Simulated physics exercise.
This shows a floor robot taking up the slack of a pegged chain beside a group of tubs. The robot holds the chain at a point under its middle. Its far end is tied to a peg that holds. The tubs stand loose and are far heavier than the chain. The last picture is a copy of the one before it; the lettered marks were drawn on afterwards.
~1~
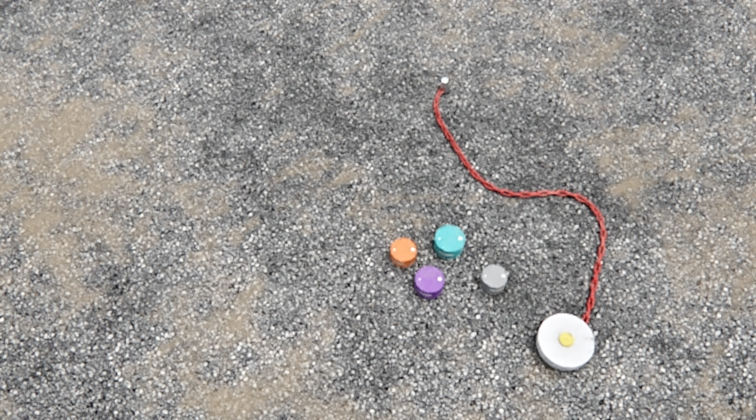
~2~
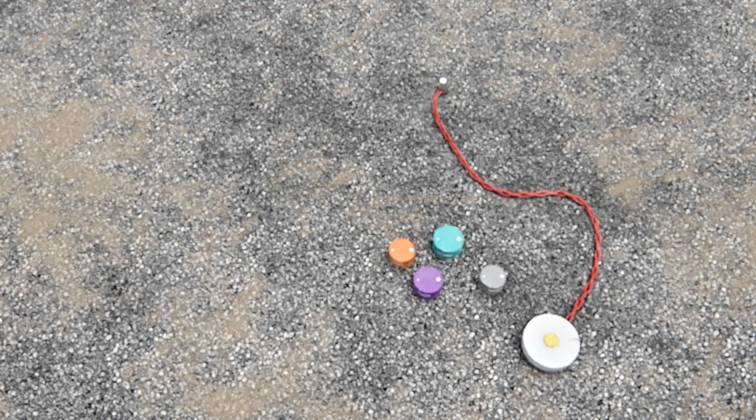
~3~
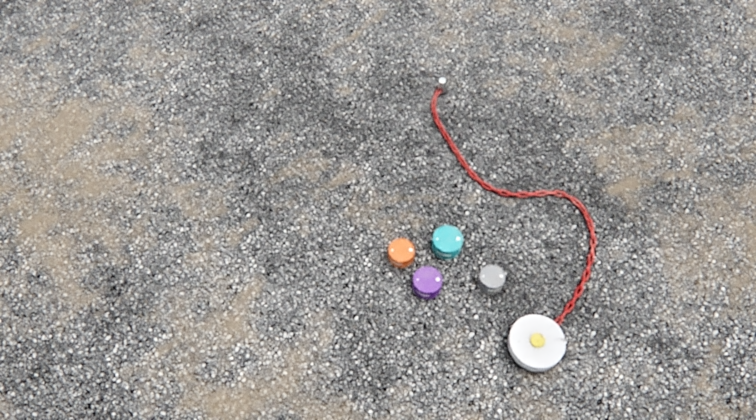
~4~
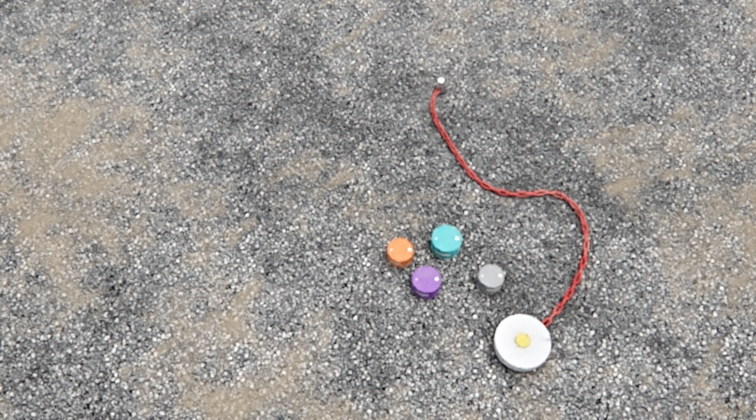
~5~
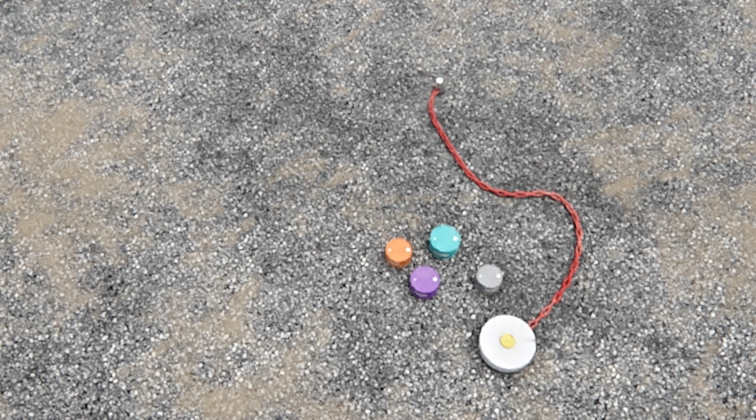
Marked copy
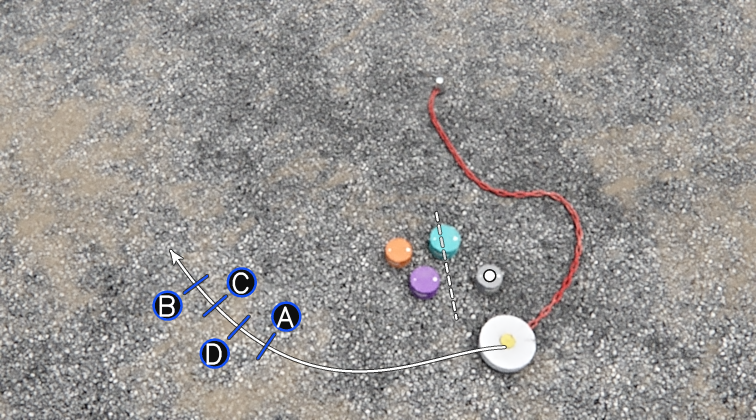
White round robot sliding slowly left over speckled ground, drawing the lower end of a curving red chain beside four coloured tubs.
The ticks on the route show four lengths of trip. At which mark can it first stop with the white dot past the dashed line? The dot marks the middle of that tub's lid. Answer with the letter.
The earliest such stop is A.
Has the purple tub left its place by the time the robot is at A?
Yes.
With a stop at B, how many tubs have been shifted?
Four.
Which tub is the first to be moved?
Grey.
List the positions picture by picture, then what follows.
In the first frame, orange tub (404, 253); turquoise tub (449, 242); grey tub (493, 279).
In the second frame, robot (550, 343); peg (443, 85).
In the third frame, robot (536, 343); orange tub (401, 253).
In the fourth frame, robot (522, 343); grey tub (490, 279).
In the fifth frame, robot (506, 344); purple tub (425, 283); orange tub (399, 253); turquoise tub (444, 242).
On the marked copy, A at (266, 346); B at (196, 284); C at (215, 306); D at (239, 327); the dashed line at (446, 263); the route from (505, 347) via (302, 362) to (171, 251); the white dot at (490, 276).
Following A. Soon after the start, robot (423, 360); grey tub (489, 279).
Later, robot (334, 367); grey tub (482, 277).
In the end, robot (265, 343); purple tub (415, 280); grey tub (435, 264); the dot on the grey tub is over the dashed line.
As for the rest, B does it too, but is farther than needed; C does it too, but is farther than needed; D does it too, but is farther than needed.
